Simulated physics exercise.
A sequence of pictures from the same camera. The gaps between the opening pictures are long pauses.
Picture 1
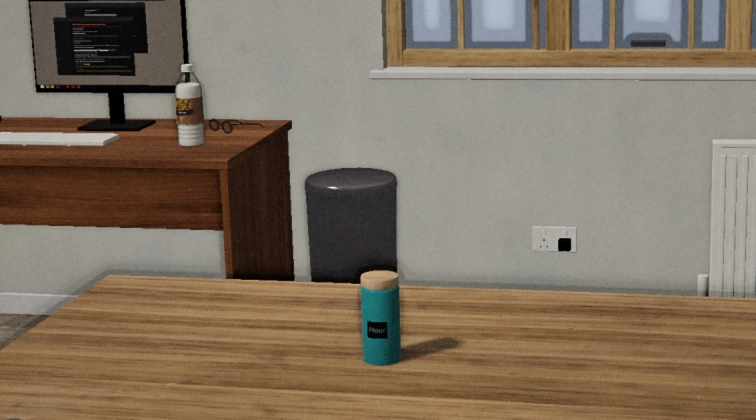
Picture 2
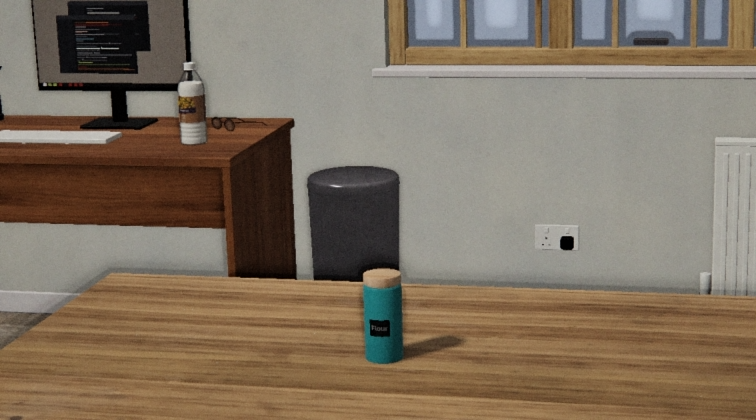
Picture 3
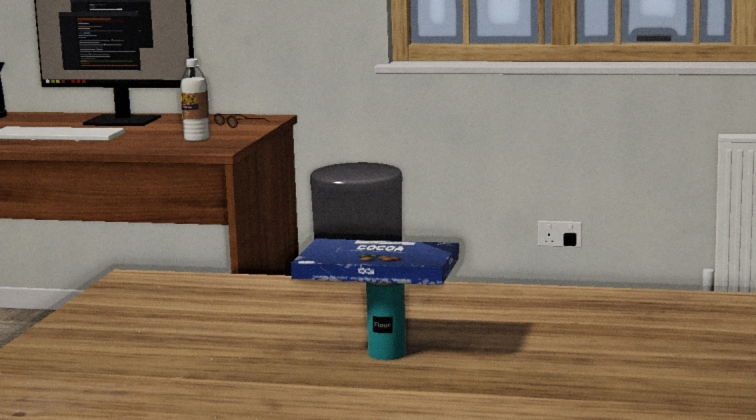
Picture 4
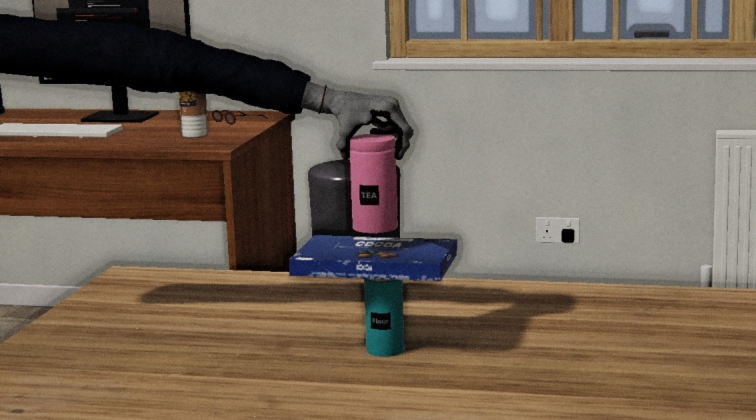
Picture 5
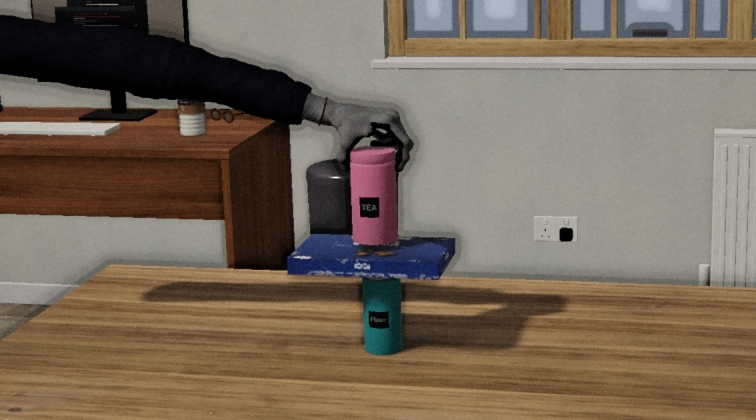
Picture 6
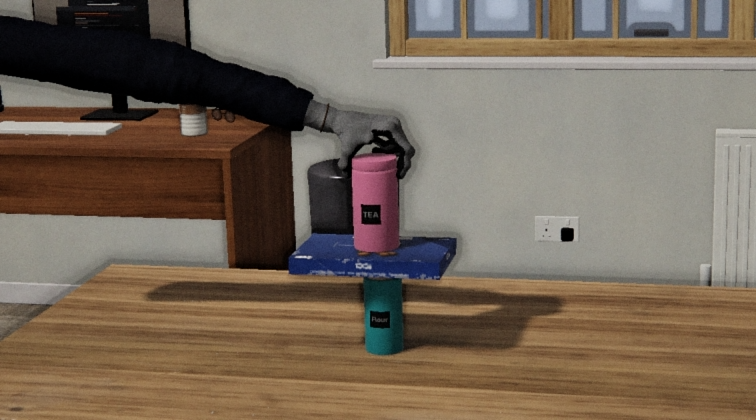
At the start, a turquoise jar stands alone on a wooden table, with a desk and a dark bin behind it. A blue cocoa box then appears lying flat on top of the jar. A gloved hand reaches in from the left and lowers a pink tea jar onto the box, still gripping it.
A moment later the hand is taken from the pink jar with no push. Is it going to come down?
Remains intact.
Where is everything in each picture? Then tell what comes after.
The last thing is not in view yet; turquoise jar (381, 318), in the first picture.
The last thing is not in view yet; turquoise jar (383, 316), in the second picture.
The last thing is not in view yet; turquoise jar (386, 313), in the third picture.
On its way; pink jar (374, 183); turquoise jar (384, 309), in the fourth picture.
On its way; pink jar (374, 195); turquoise jar (382, 308), in the fifth picture.
Set down, still held; pink jar (376, 202); turquoise jar (383, 308), in the sixth picture.
Then, 0.50 s later than the last frame, all is still.
Then, 1.30 s later than the last frame, pink jar resting near (376, 203).
When it is over, all 3 as before. End places, in pixels of the last picture, pink jar near (376, 203). The stack stays up.
